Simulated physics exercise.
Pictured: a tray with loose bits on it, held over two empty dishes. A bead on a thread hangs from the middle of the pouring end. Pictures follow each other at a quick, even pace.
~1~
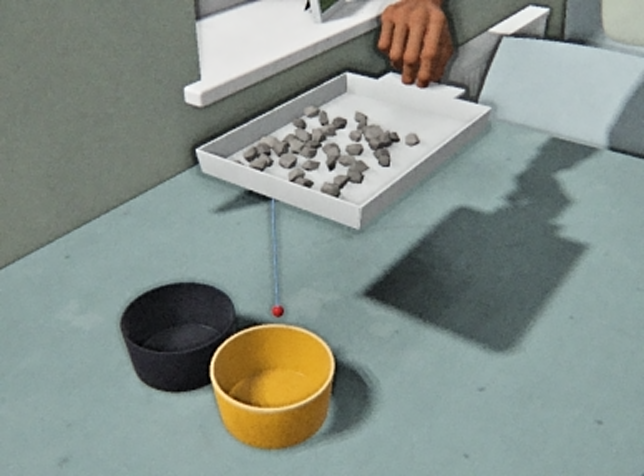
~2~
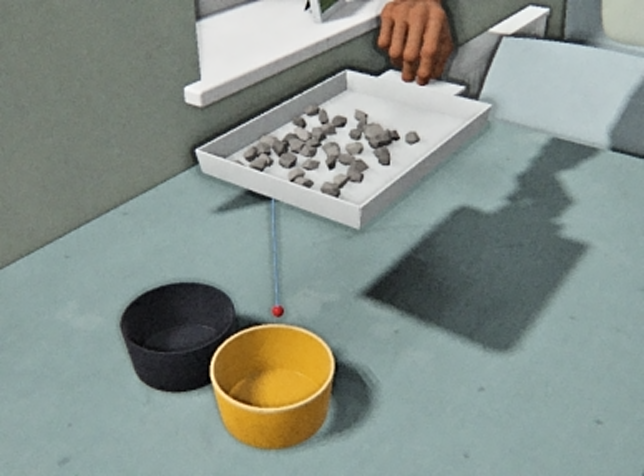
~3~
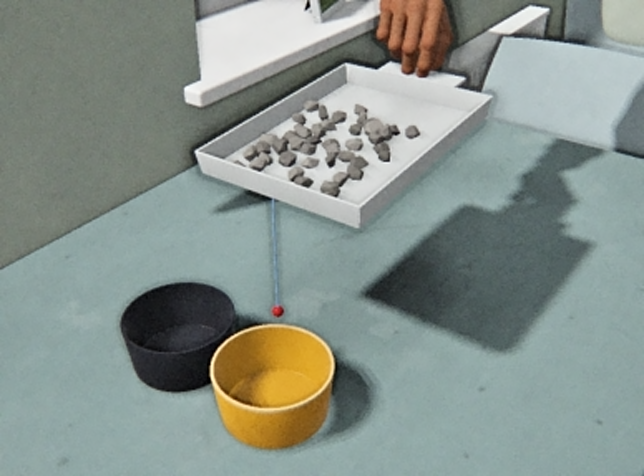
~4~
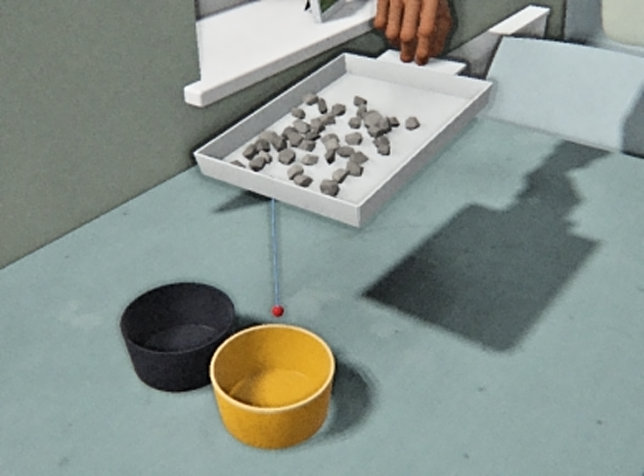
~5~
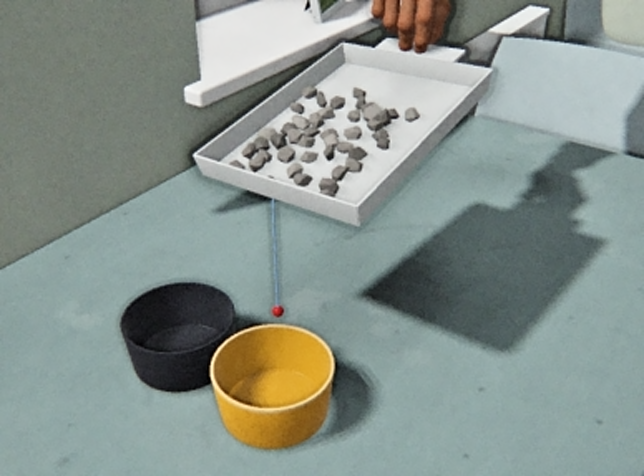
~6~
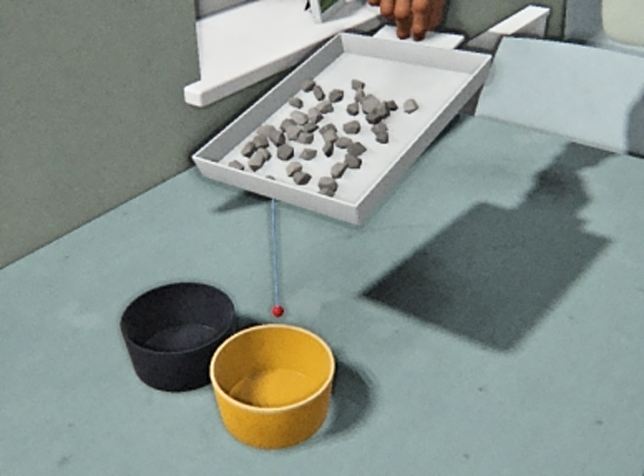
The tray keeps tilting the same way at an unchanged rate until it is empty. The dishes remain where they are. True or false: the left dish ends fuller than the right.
True.
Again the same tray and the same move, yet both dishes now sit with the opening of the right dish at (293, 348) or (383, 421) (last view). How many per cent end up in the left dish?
Close to 50 in a hundred, then close to 30 in a hundred.
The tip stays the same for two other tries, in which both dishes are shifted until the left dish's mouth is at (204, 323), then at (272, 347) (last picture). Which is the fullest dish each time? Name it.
With the dishes at the first place it's the left-side dish, and at the second it's the left-side dish.
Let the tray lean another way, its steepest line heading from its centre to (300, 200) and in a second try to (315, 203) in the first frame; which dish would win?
First the right one, then the right dish.
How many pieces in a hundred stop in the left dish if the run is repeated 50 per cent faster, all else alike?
Result: About 60 per cent.
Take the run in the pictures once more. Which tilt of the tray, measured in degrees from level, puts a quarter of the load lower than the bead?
The angle is roughly 105° at that point.
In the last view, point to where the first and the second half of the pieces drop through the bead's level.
Earlier half at (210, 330), later half at (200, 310).
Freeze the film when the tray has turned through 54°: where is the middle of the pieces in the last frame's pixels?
I'd put it at about (259, 150).
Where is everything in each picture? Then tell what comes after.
Corners of the pouring end at (201, 150) and (359, 205), level; middle of the load at (331, 148), bits of gravel; left dish at (140, 364); right dish at (234, 420); bead on its thread at (278, 311), in the first frame.
Corners of the pouring end at (201, 150) and (359, 205), level; middle of the load at (331, 147), in the second frame.
Corners of the pouring end at (200, 151) and (358, 204), tipped barely, lowest at the left corner; middle of the load at (331, 144), in the third frame.
Corners of the pouring end at (199, 152) and (357, 204), tipped a little, lowest at the left corner; middle of the load at (330, 139), in the fourth frame.
Corners of the pouring end at (198, 154) and (356, 203), tipped a little, lowest at the left corner; middle of the load at (329, 134), in the fifth frame.
Corners of the pouring end at (197, 156) and (354, 203), tipped a little, lowest at the left corner; middle of the load at (328, 130); left dish at (140, 364); right dish at (234, 420), in the sixth frame.
Soon, tray tipped steeply; all on the tray.
A while on, tray tipped right over; nearly all on the tray; a stray few in the left dish.
Towards the end, tray tipped past a quarter turn; about a quarter in the right dish; about two thirds in the left dish; a small part outside both.
Finally, tray tipped past a quarter turn; about a quarter in the right dish; about two thirds in the left dish; a small part outside both.
